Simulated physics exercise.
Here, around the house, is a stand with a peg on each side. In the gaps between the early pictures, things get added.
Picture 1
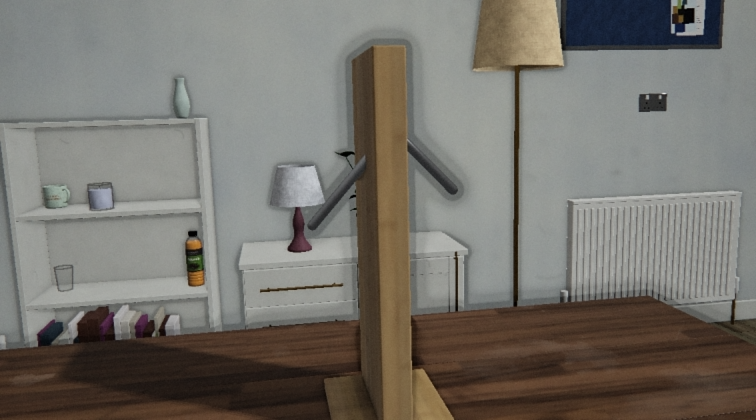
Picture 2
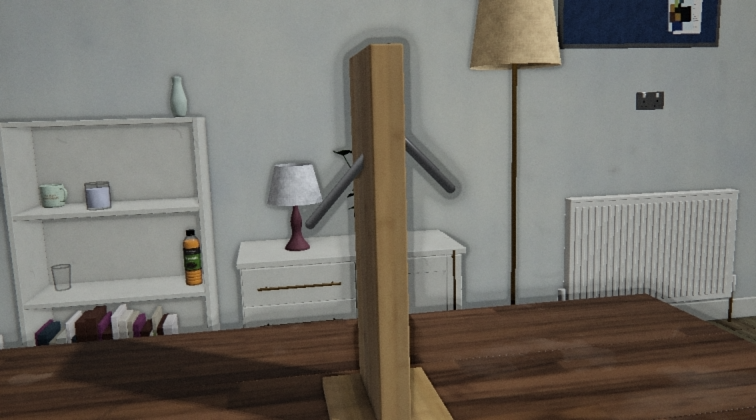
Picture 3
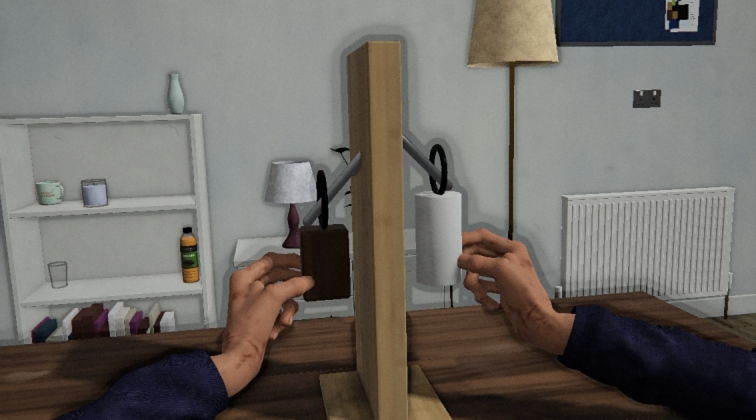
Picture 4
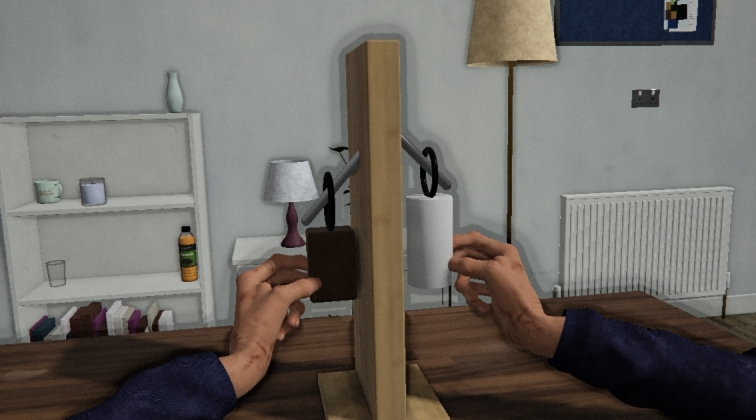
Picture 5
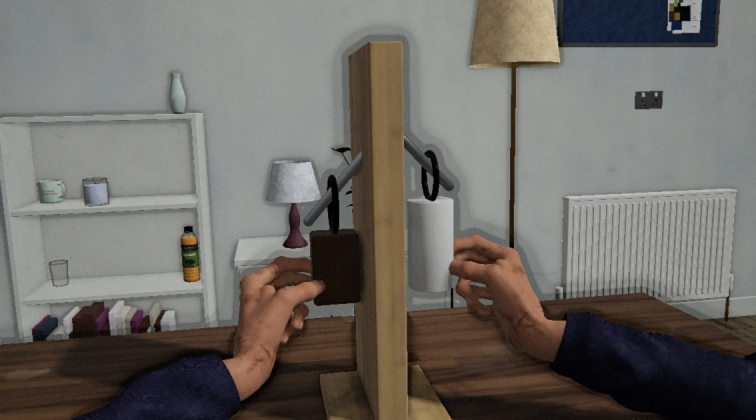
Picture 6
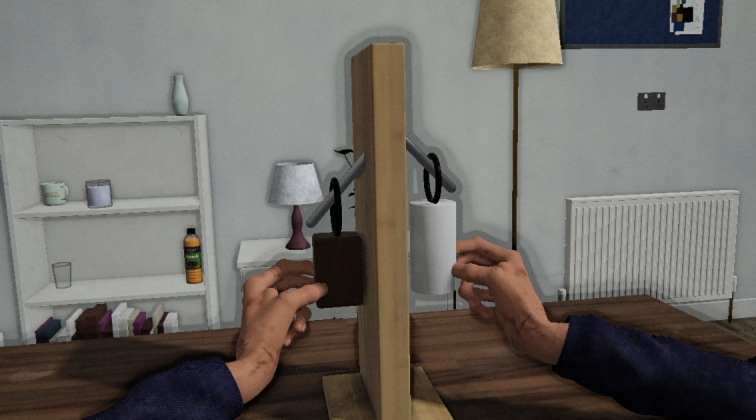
The clip shows a wooden stand with a peg on each side, at first alone; then two hands appear with a brown item at left and a white one at right, moving their black loops slightly inward along the pegs.
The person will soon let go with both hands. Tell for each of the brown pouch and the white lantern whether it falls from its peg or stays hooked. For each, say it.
Outcome: The brown pouch won't last up there, the white lantern won't last up there.
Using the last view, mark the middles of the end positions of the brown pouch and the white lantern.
Roughly (250, 404) for the first and roughly (511, 377) for the other.
Then, 0.16 s past the last view, brown pouch leaning 22° off how it started near (320, 285); white lantern leaning 23° off how it started near (447, 264).
Then, 0.28 s past the last view, brown pouch in the air near (284, 364); white lantern in the air near (478, 336).
Finally, the brown pouch drops to the table, near (249, 404); the white lantern drops to the table, near (511, 377).
